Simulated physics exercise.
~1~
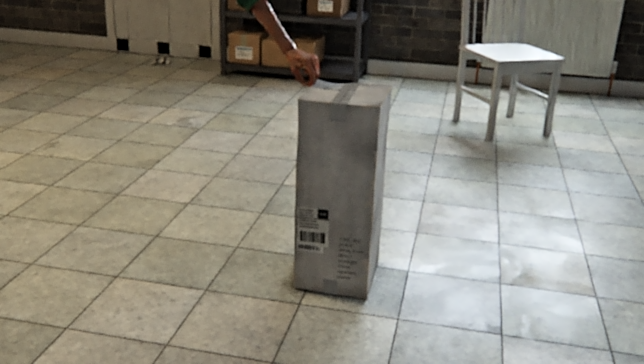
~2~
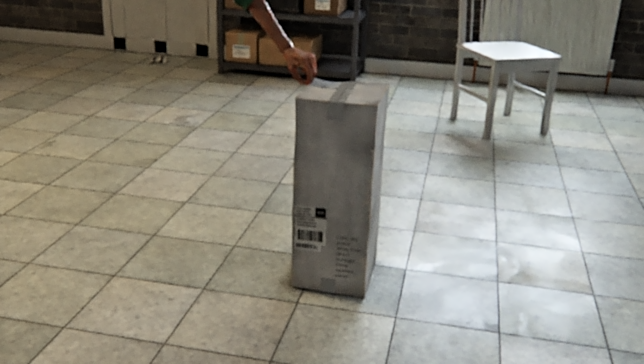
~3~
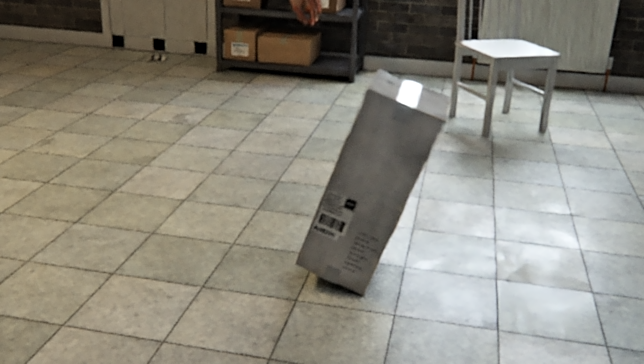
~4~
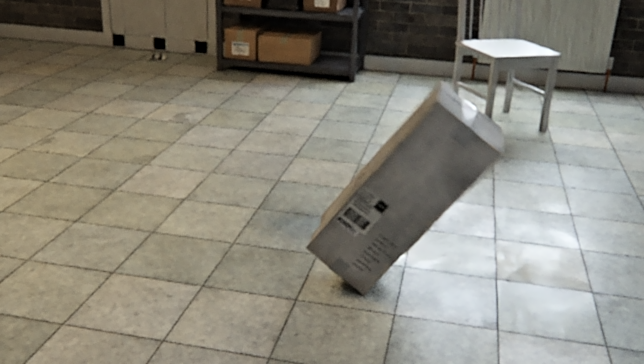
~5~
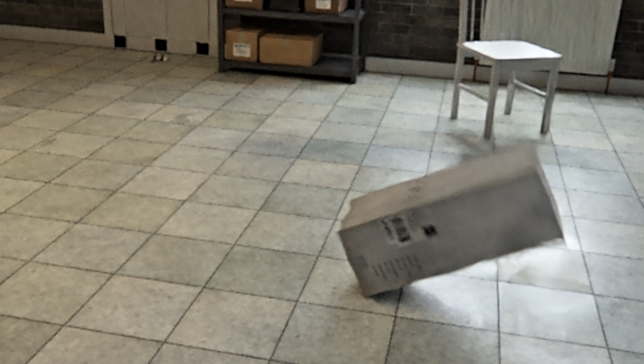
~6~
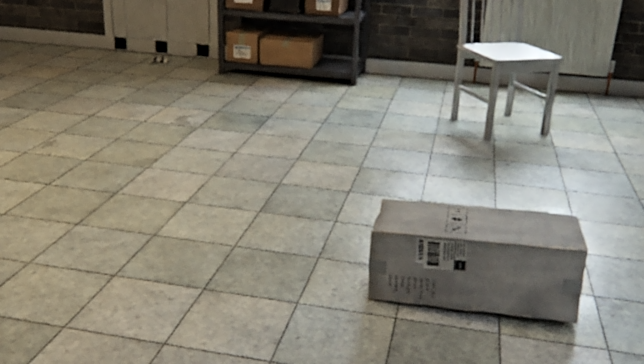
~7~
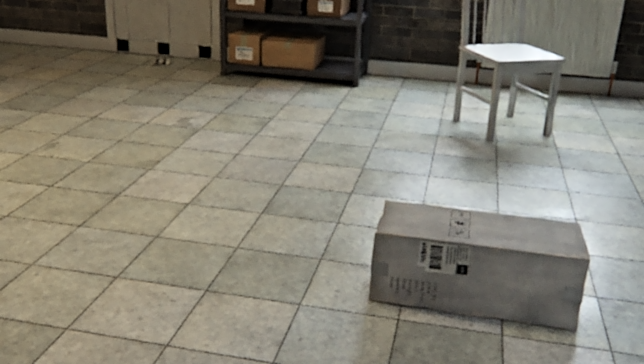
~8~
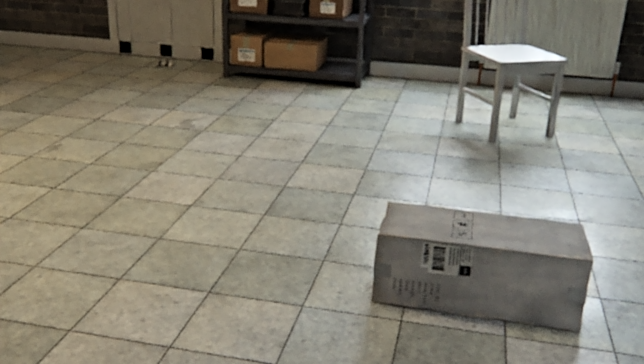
The clip shows a hand at the top of a tall white parcel standing on a tiled floor near a white chair. The hand lets go and draws back as the parcel tilts to the right, topples over and comes to rest on its side.
